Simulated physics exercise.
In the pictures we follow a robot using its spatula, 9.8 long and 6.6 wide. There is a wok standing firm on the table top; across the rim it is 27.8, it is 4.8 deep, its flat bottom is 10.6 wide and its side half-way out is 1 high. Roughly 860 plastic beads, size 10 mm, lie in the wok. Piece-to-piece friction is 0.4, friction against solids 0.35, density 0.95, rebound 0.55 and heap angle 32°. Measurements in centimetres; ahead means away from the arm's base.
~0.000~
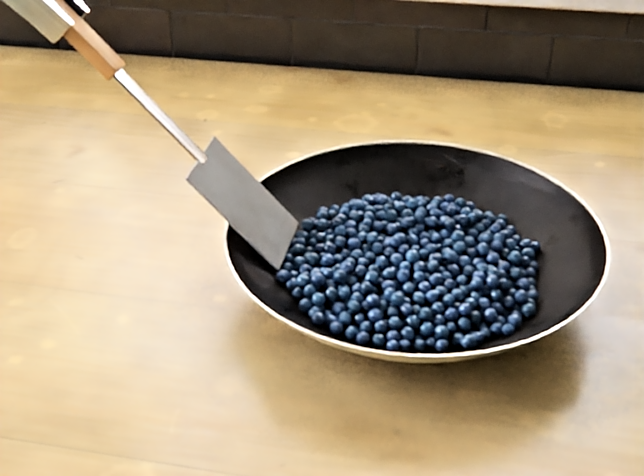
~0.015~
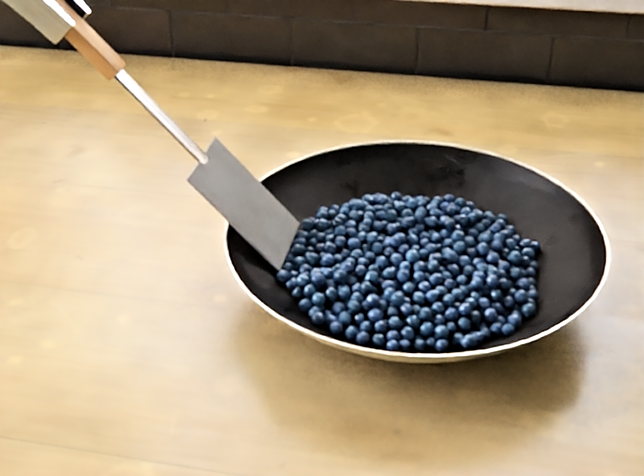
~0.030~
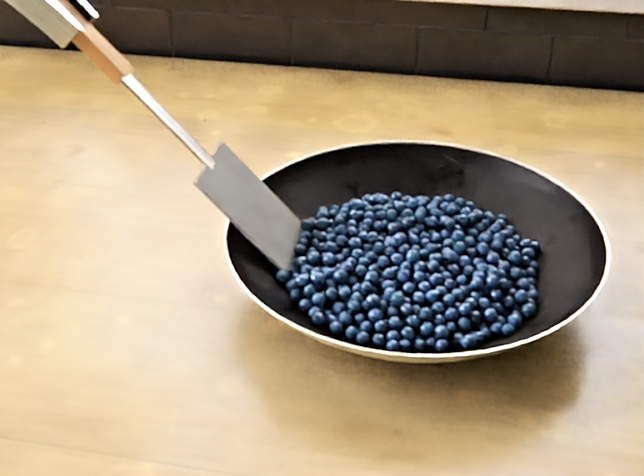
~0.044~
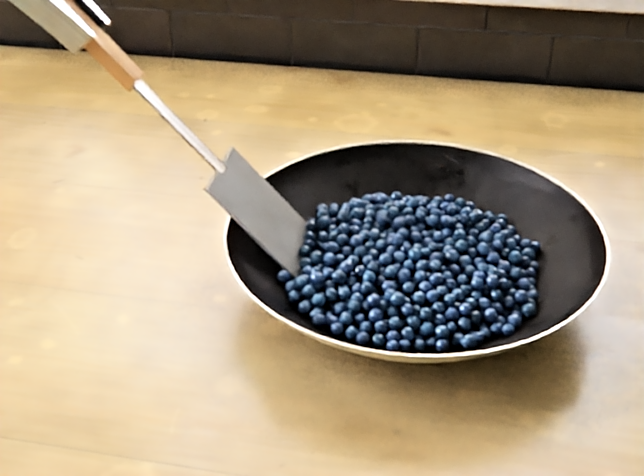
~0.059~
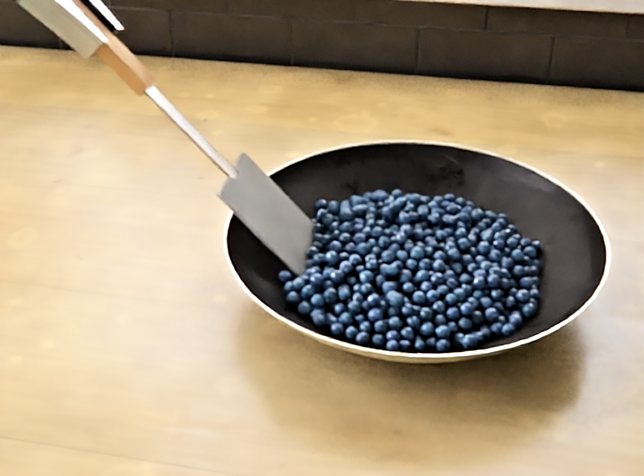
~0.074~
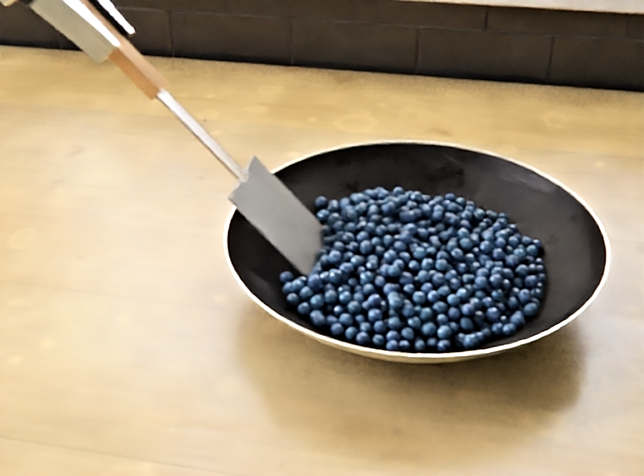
A robot arm slides a spatula rightward into the dark blue beads in a wok.
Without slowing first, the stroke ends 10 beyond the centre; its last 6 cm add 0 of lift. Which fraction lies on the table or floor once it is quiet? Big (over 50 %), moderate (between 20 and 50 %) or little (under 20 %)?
The share is little.
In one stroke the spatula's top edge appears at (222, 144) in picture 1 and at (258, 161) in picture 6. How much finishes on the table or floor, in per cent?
It comes to something like 15 %, give or take.
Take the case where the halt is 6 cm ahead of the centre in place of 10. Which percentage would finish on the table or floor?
0 %, roughly.
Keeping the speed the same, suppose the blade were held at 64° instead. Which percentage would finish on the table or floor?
It would then be close to 15 %.
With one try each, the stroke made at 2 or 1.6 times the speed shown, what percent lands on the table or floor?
First try around 30 %, second try around 25 %.
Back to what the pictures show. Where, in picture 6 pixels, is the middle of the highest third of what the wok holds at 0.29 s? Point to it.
Around (506, 251).
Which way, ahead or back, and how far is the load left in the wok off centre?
Some 3.5 cm ahead of the centre.
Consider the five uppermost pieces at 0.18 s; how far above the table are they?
Height: Approx. 4 cm.
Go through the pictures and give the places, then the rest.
The first picture shows spatula top edge at (200, 157), sloping 48°; upper third of the load around (408, 254), from x 285 to 535, top at y 200; 855 in the wok.
The second picture shows spatula top edge at (201, 158), sloping 48°; upper third of the load around (408, 254), from x 285 to 535, top at y 200.
The third picture shows spatula top edge at (208, 161), sloping 48°; upper third of the load around (408, 254), from x 285 to 535, top at y 200.
The fourth picture shows spatula top edge at (219, 167), sloping 48°; upper third of the load around (408, 252), from x 285 to 535, top at y 195.
The fifth picture shows spatula top edge at (230, 172), sloping 48°; upper third of the load around (411, 251), from x 285 to 535, top at y 195.
The sixth picture shows spatula top edge at (241, 176), sloping 48°; upper third of the load around (414, 251), from x 285 to 540, top at y 190; 855 in the wok.
By 0.18 s, sloping 48°, highest piece 5 above the table; 855 in the wok.
By 0.29 s, sloping 48°, highest piece 6 above the table; 855 in the wok.
By 0.54 s, sloping 48°, highest piece 6 above the table; 753 in the wok, 94 on the table or floor, 8 on the blade or in flight.
By 1.59 s, sloping 48°, highest piece 6 above the table; 749 in the wok, 106 on the table or floor.
Final count, 749 in the wok, 106 on the table or floor. That is 12 % on the table or floor.
